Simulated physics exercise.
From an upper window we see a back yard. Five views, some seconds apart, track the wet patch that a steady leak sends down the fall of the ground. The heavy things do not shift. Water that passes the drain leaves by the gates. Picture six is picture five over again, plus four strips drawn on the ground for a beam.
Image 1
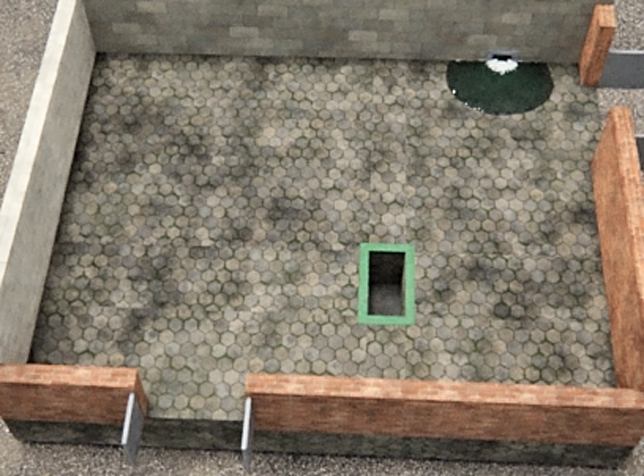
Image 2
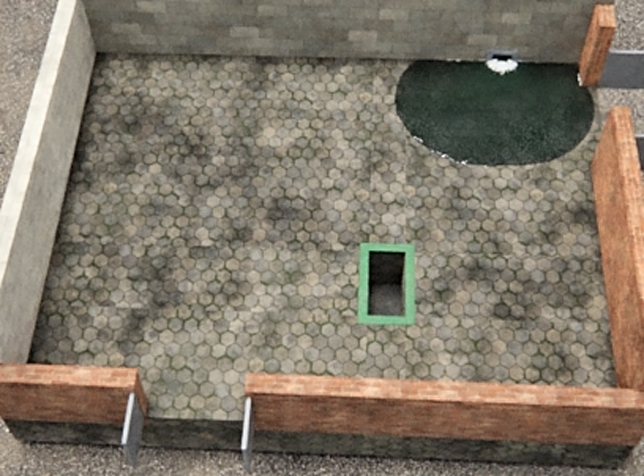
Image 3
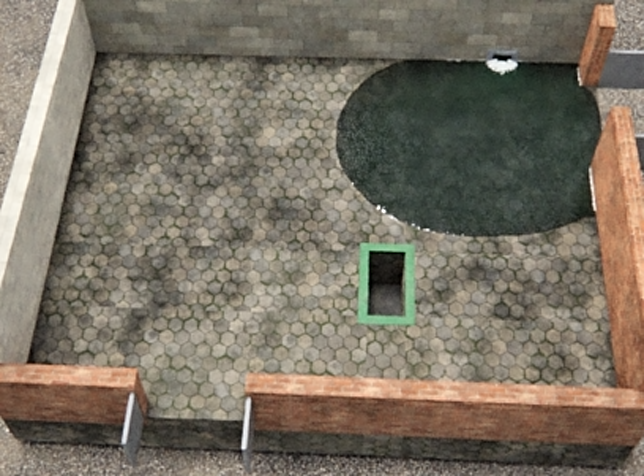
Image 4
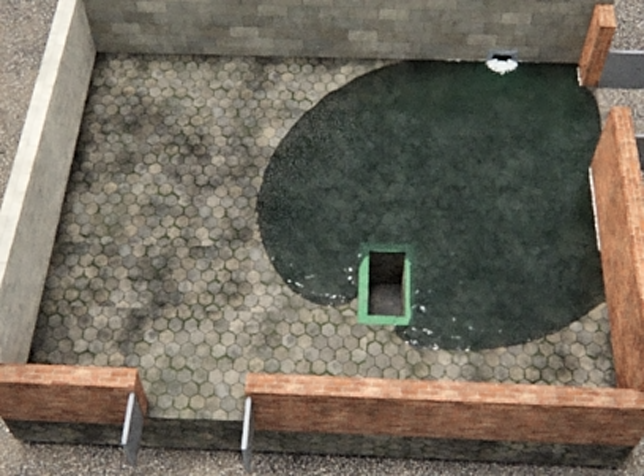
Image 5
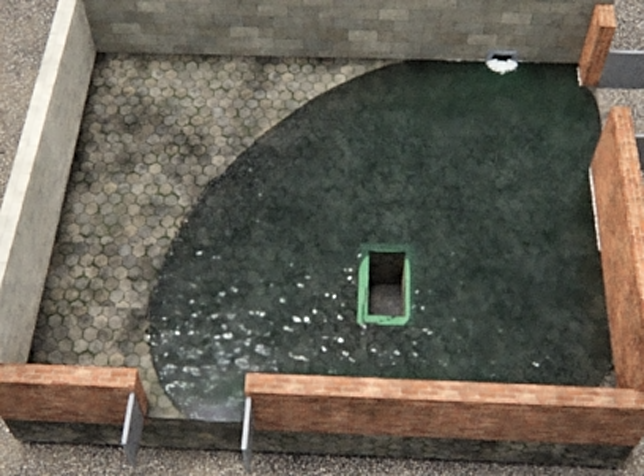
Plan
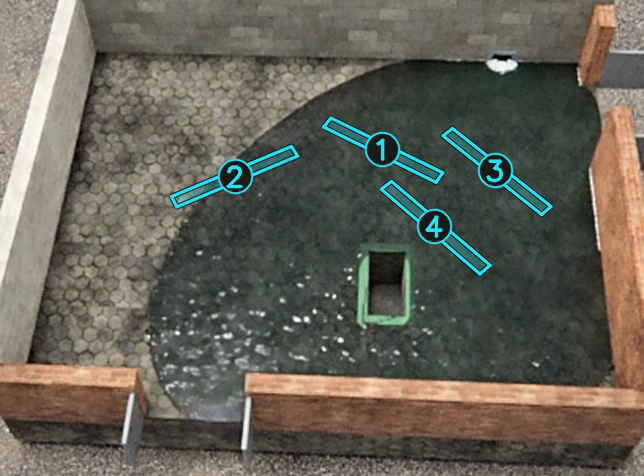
Dark water spreading from an outfall in the back wall across a paved yard, surrounding a green-edged drain pit and reaching the front wall.
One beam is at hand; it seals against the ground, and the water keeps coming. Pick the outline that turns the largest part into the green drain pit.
2 beats the others.
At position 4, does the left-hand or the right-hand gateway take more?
More leaves on the left.
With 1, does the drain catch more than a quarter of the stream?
No, it does not.
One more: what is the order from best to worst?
Best to worst: 2, 1, 3, 4.
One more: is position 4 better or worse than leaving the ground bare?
It is worse.
On the marked copy, 1 from (327, 122) to (439, 177); 2 from (174, 201) to (294, 151); 3 from (447, 132) to (546, 210); 4 from (386, 185) to (485, 269).
Choosing 1, about 15 % of the stream runs into the green drain pit, about 84 % out by the gates.
Choosing 2, about 23 % of the stream runs into the green drain pit, about 76 % out by the gates.
Choosing 3, about 6 % of the stream runs into the green drain pit, about 92 % out by the gates.
Choosing 4, next to none of the stream runs into the green drain pit, about 98 % out by the gates.
